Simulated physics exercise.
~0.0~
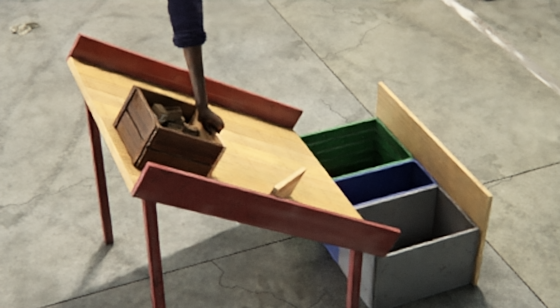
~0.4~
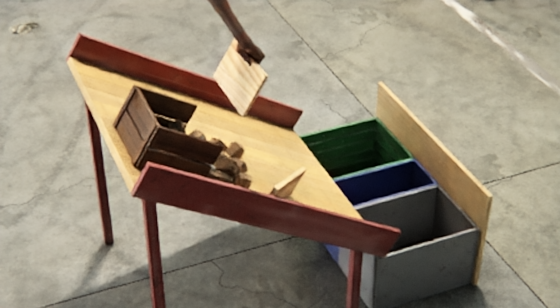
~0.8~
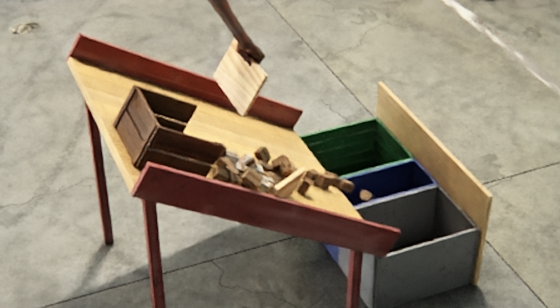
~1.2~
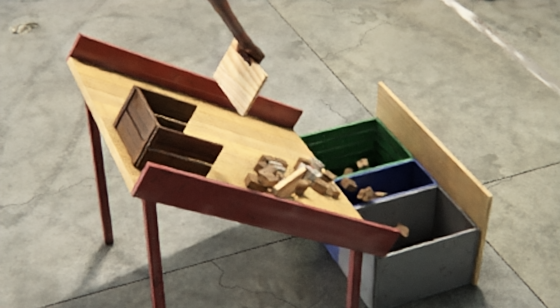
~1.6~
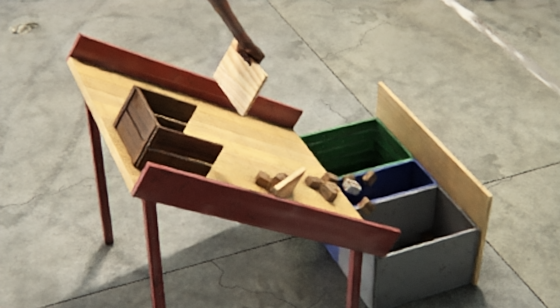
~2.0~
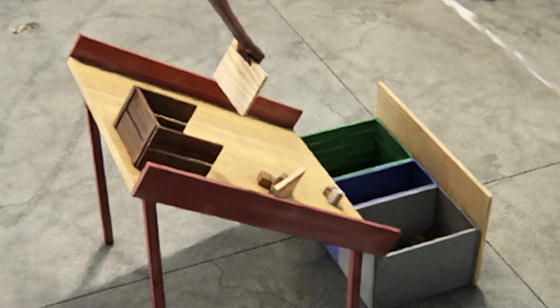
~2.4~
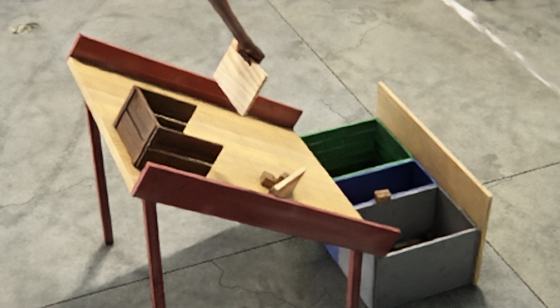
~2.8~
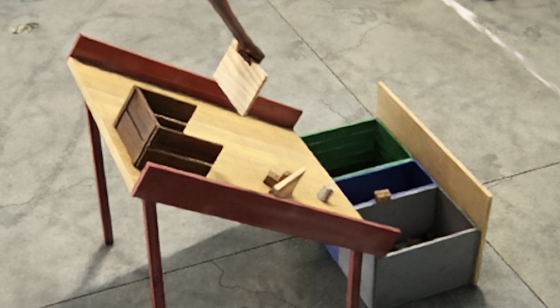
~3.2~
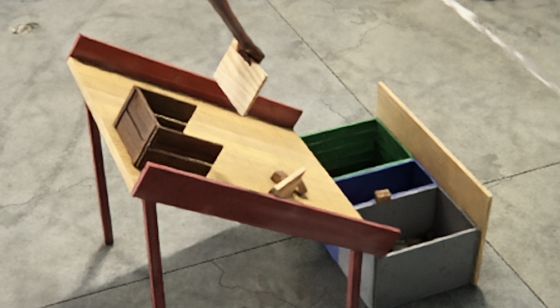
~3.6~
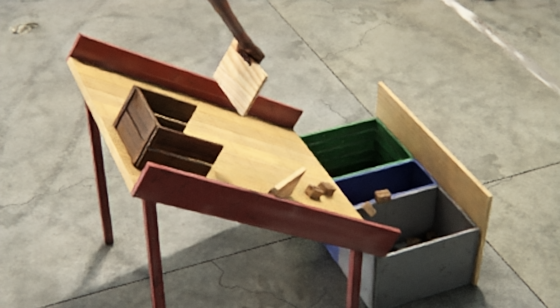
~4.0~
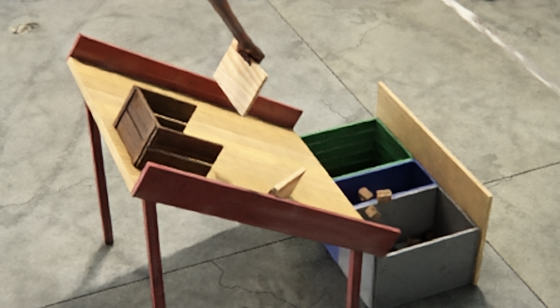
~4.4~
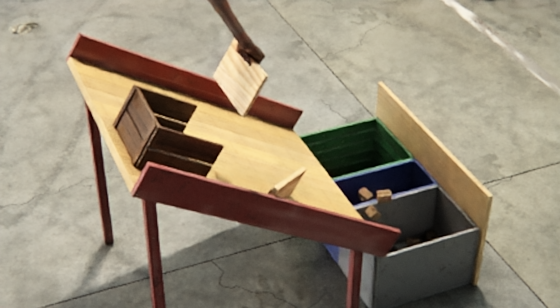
To begin with, a hand reaches down to a dark wooden pen packed with small brown blocks at the top of a sloping, red-sided table. The arm lifts a pale square board up and to the right, and the blocks start spilling out. They tumble down to the right in a loose cluster, past a small angled board, and begin dropping toward the green, blue and grey bins. Most of the slope clears, while a few stragglers move down later in ones and twos. Finally, the pen is empty, the slope is nearly bare, and a few blocks show at the blue bin.
